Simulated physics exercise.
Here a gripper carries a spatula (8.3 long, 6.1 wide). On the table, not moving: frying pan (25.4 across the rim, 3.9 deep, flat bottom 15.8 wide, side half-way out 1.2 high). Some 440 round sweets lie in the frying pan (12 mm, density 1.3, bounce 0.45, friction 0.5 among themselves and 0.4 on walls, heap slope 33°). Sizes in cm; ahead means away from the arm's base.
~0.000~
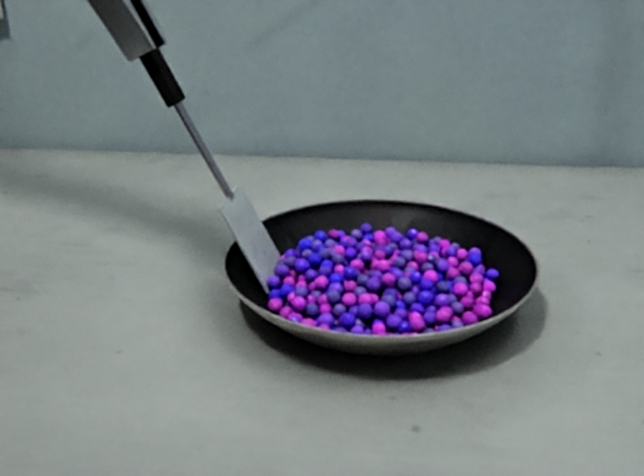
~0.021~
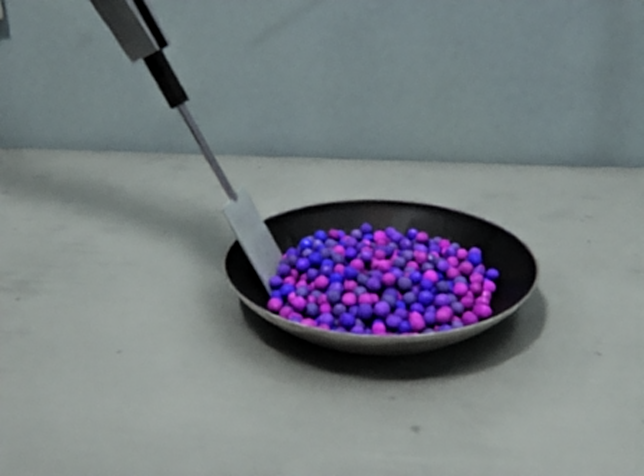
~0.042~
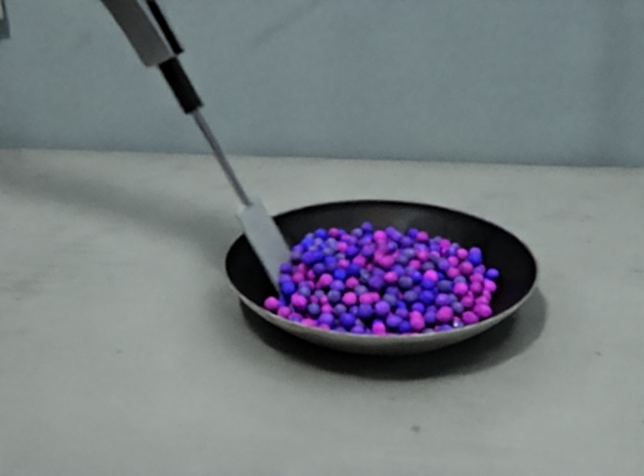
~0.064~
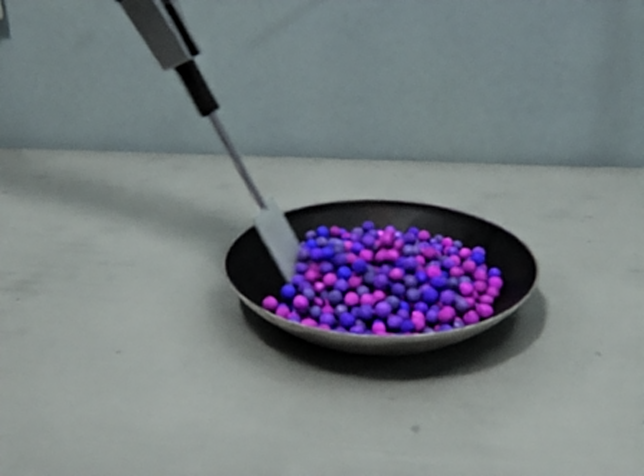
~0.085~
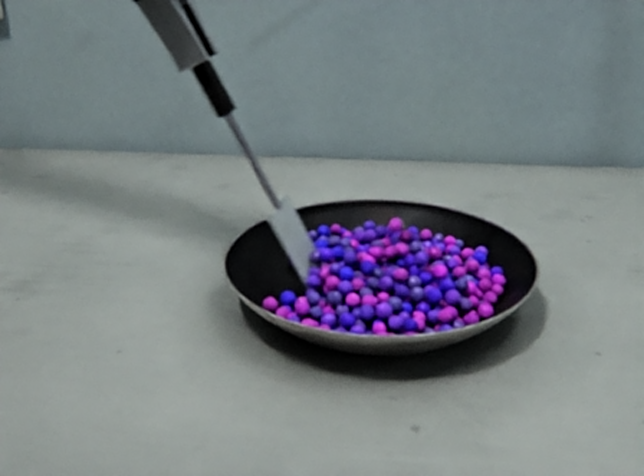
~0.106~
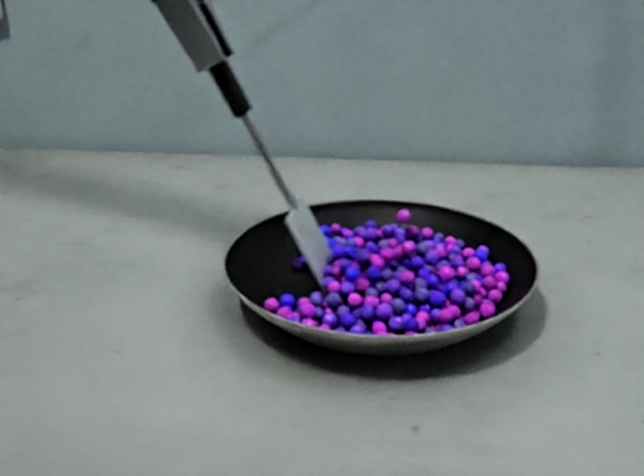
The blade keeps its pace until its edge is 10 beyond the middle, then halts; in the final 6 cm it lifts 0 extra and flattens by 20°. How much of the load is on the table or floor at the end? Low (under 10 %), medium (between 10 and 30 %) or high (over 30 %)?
On the table or floor the share is medium, between 10 and 30 %.
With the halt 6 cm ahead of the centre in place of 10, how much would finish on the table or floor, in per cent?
In that case some 0 per cent.
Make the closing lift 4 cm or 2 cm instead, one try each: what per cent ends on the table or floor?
About 20 and 25 per cent.
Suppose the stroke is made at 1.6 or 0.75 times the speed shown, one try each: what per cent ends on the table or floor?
Some 25 and 15 per cent.
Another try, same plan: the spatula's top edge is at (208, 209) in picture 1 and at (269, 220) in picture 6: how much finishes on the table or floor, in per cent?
About 15 per cent.
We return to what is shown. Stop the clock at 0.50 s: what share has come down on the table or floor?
About 15 per cent.
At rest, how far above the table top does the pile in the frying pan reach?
About 5.5 cm.
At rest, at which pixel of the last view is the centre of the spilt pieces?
Near (605, 302).
After 0.18 s, sloping 64°, highest piece 5 above the table; 440 in the frying pan.
After 0.26 s, sloping 56°, highest piece 6 above the table; 440 in the frying pan.
After 0.50 s, sloping 44°, highest piece 5 above the table; 369 in the frying pan, 69 on the table or floor, 2 on the blade or in flight.
After 1.55 s, sloping 44°, highest piece 5 above the table; 369 in the frying pan, 71 on the table or floor.
In the end, 369 in the frying pan, 71 on the table or floor. That is 16 % on the table or floor.
